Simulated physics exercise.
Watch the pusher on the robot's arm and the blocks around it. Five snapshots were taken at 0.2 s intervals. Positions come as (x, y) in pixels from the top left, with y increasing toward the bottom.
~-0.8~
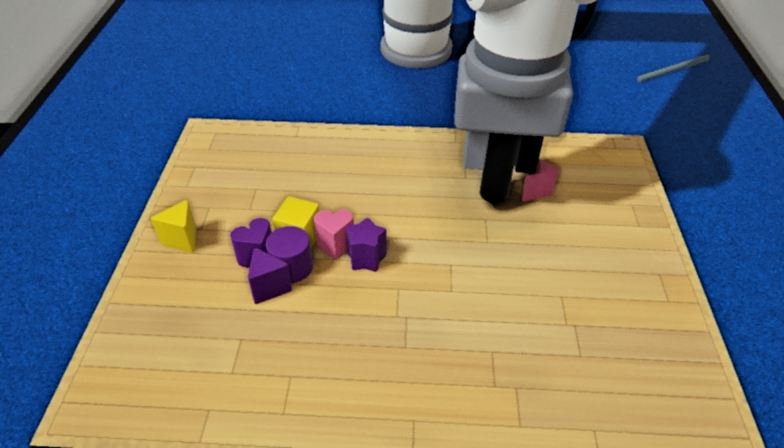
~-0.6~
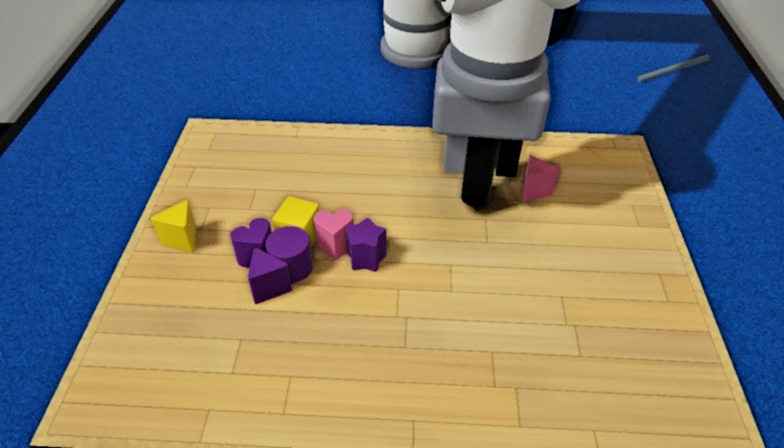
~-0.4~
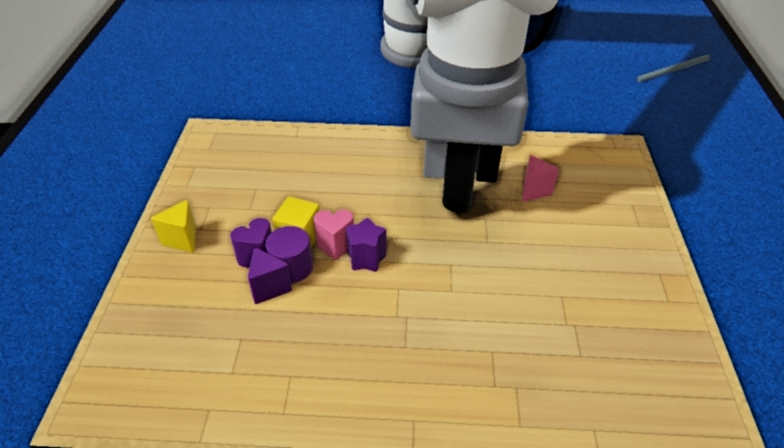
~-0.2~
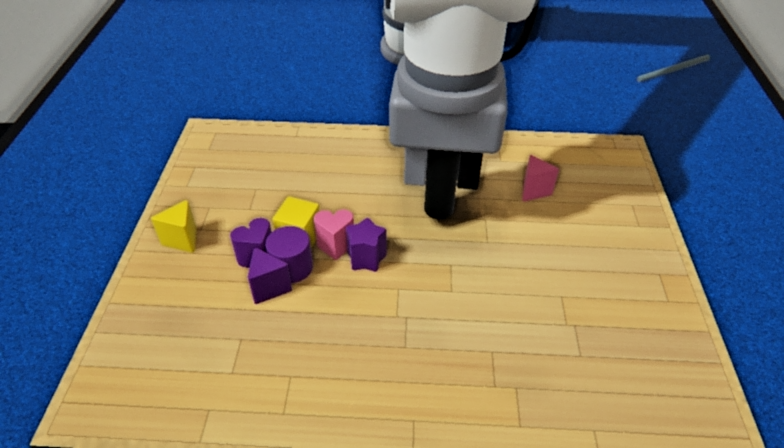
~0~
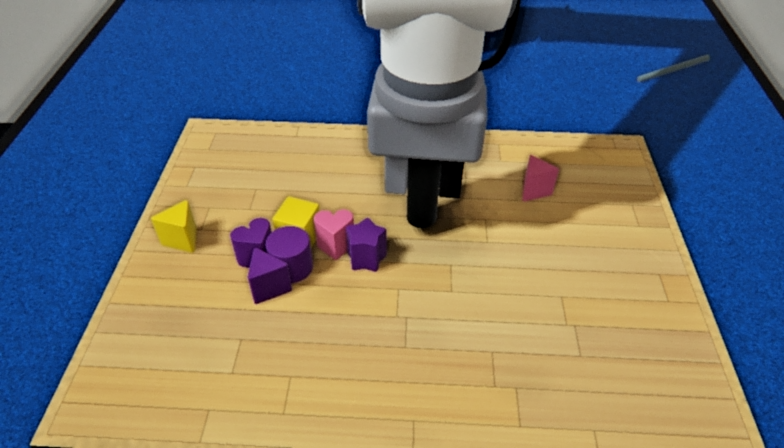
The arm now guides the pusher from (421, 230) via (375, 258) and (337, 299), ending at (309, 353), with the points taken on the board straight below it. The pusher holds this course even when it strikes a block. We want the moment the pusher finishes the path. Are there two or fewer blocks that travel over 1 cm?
Final answer: Yes.
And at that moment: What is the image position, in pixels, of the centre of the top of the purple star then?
Just about (289, 285).
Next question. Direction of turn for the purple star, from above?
Spins clockwise.
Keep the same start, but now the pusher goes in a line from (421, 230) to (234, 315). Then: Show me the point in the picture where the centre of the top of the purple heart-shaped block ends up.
The spot you're after is about (236, 223) in the image.
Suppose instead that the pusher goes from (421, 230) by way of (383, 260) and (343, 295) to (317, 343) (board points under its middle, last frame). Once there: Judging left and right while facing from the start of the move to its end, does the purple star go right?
Yes, that is what happens.
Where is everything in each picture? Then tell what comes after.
Lower end of the pusher (494, 194), tops of blocks, pink heart-shaped block (334, 219), purple star (365, 232), in the first picture.
Pusher (475, 198), blocks as before, in the second picture.
Pusher (457, 203), blocks as before, in the third picture.
Pusher (439, 210), blocks as before, in the fourth picture.
Pusher (421, 218), pink heart-shaped block (334, 219), purple star (365, 232), in the fifth picture.
On the path given first. One third of the way, pusher (374, 247); purple star (347, 245), turned 15° clockwise.
Two thirds of the way, pusher (336, 288); purple star (300, 277), turned 40° clockwise.
At the end, pusher (307, 342); pink heart-shaped block not moved; purple star (289, 285), turned 75° clockwise.
